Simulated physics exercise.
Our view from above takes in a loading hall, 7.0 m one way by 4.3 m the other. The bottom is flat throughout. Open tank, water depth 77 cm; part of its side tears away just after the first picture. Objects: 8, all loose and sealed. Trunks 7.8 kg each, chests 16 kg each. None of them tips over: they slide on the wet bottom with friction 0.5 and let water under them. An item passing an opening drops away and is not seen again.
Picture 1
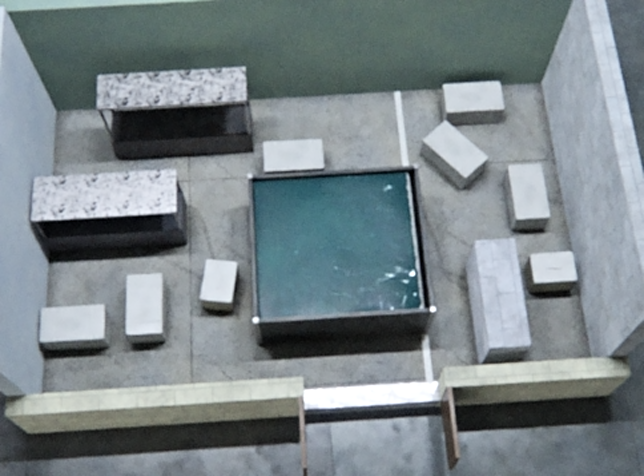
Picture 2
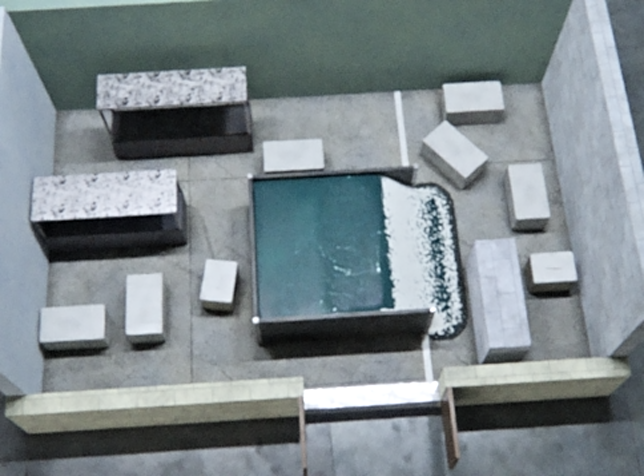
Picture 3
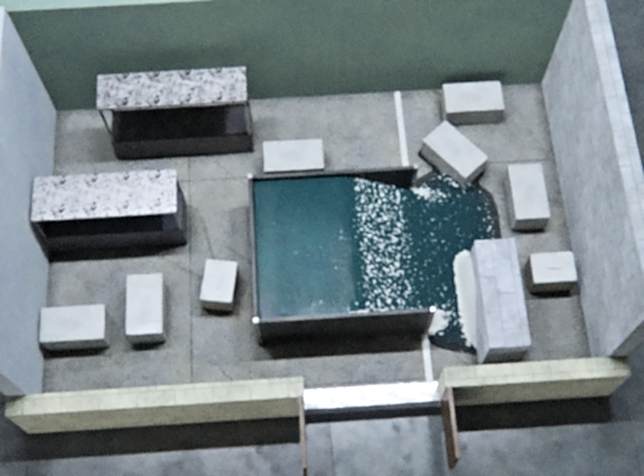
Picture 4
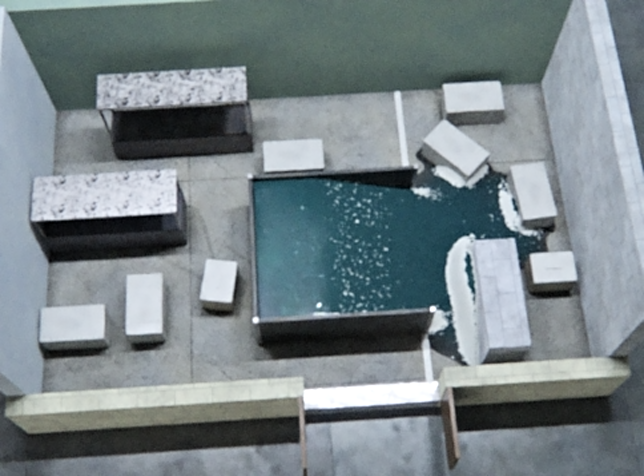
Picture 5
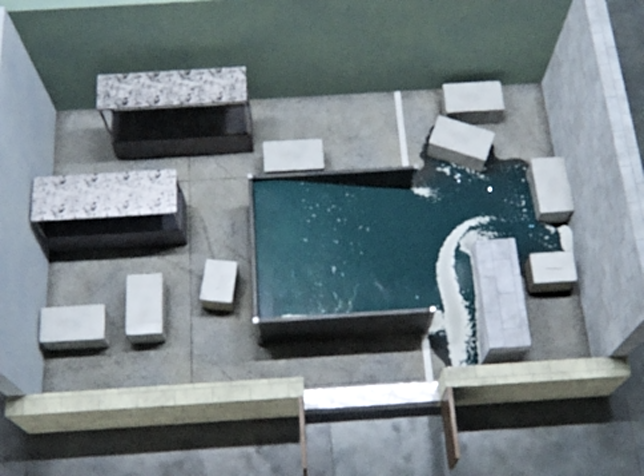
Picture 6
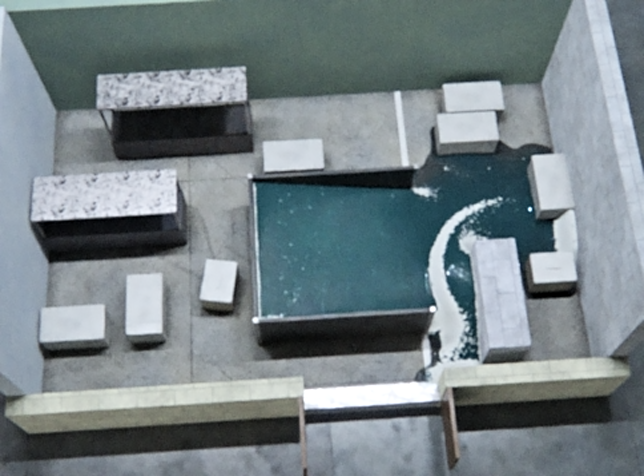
The clip shows a walled hall from above, where water pours from the open right side of a square tank and spreads with white foam among pale blocks; one block shifts right, and another turns and shifts away.
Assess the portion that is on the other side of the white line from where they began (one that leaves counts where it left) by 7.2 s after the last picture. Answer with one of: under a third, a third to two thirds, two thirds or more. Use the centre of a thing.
A third to two thirds.
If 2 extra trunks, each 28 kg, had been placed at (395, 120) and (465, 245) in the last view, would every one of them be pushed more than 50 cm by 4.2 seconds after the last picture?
First greater, then greater.
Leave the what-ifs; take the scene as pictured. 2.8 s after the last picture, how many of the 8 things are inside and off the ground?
5 of them.
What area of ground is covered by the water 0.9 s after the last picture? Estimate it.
Near 13 m2 in all.
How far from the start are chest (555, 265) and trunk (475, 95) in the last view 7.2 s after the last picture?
That comes to 120 cm for the first and 400 cm for the second.
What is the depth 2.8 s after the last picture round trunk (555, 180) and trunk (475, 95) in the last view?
Depth approx. 25 cm / 7 cm.
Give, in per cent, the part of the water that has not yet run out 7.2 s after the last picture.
90 %.
Then, 0.9 s after the last picture 0 of 8 are over the mark; 1 afloat.
Then, 2.8 s after the last picture 2 of 8 are over the mark; 5 afloat.
Then, 4.8 s after the last picture 3 of 8 are over the mark; 7 afloat.
Then, 7.2 s after the last picture 3 of 8 are over the mark; 7 afloat.
